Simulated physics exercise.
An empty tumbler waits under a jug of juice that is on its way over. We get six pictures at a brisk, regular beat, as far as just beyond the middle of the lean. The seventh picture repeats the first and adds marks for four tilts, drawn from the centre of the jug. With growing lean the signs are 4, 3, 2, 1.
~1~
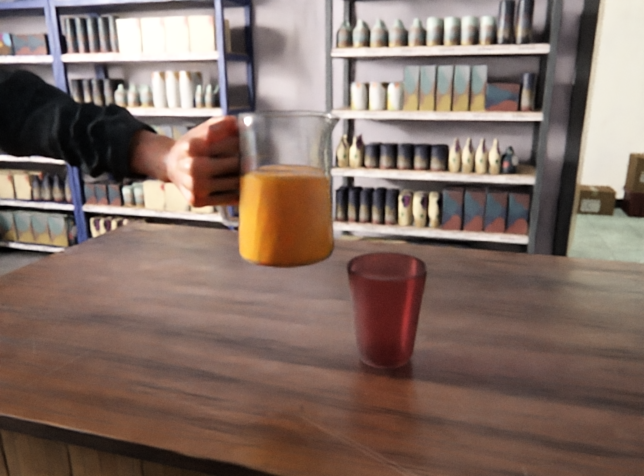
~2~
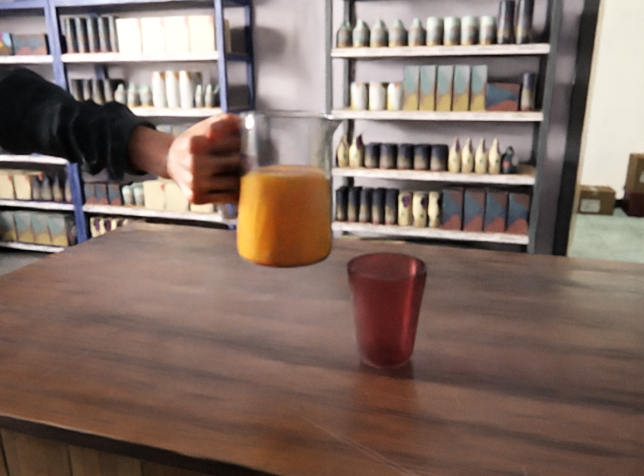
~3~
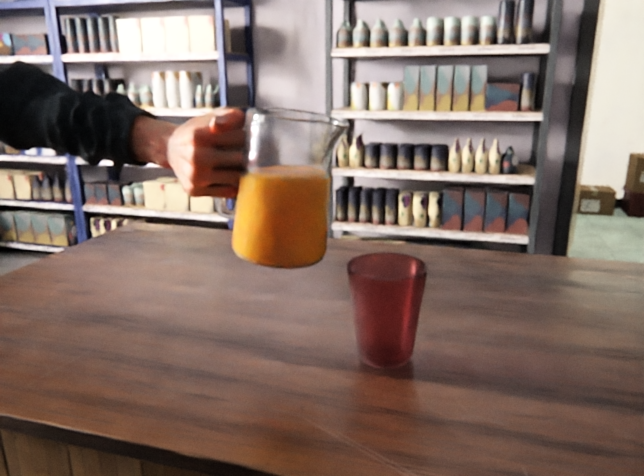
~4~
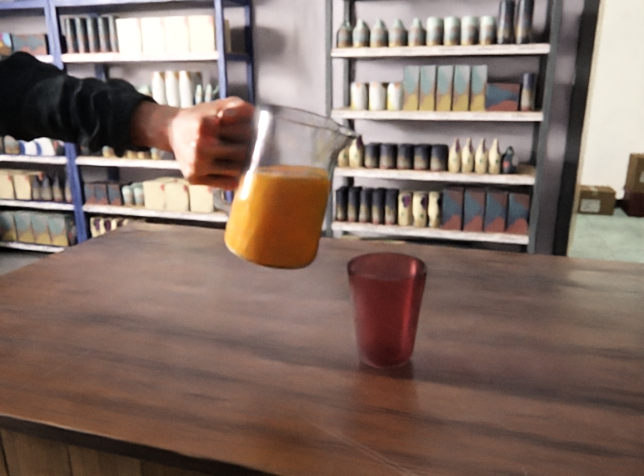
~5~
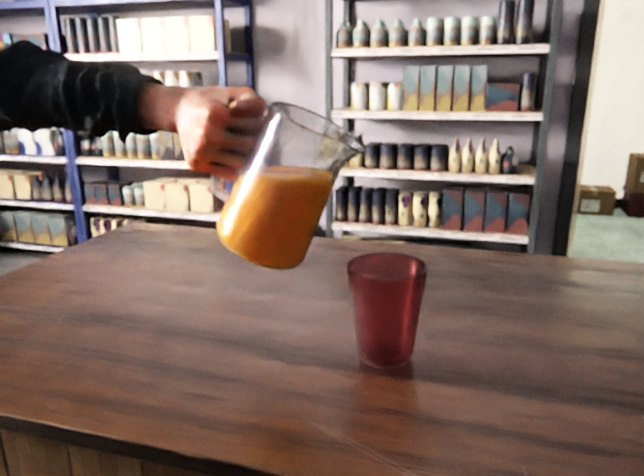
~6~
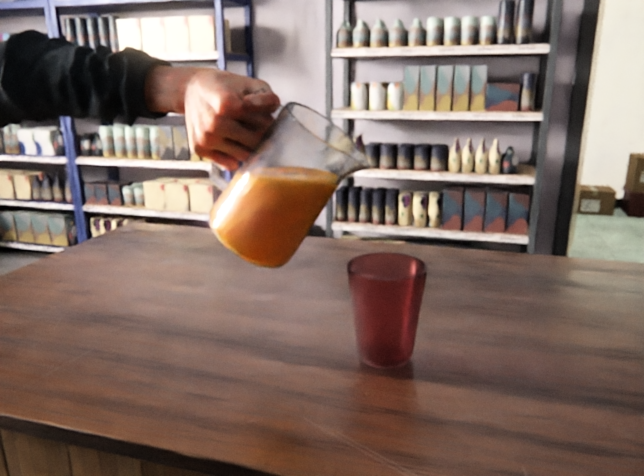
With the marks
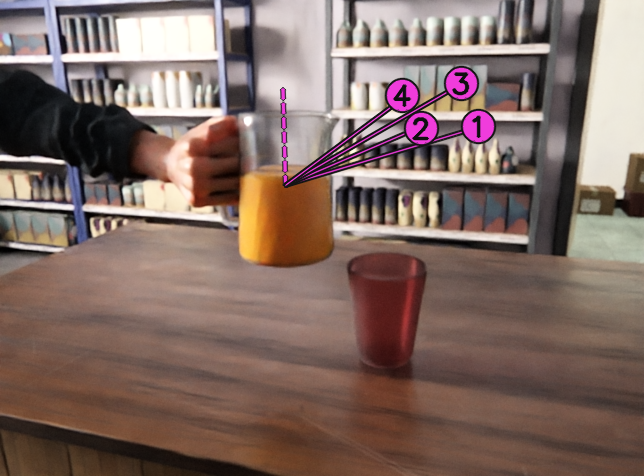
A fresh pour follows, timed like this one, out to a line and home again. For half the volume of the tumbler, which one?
1 is best.
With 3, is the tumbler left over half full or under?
Under half.
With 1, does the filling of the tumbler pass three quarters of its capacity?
No, less.
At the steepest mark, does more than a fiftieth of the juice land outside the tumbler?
No.
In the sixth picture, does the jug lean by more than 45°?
No.
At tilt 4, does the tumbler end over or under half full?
Under.
On the marked copy, 1 at (462, 132); 2 at (404, 134); 3 at (446, 92); 4 at (390, 107).
With 1, the tumbler ends with about 50 % of what it can hold.
With 2, the tumbler ends with about 30 % of what it can hold.
With 3, the tumbler ends with about 14 % of what it can hold.
With 4, the tumbler ends with about 5 % of what it can hold.
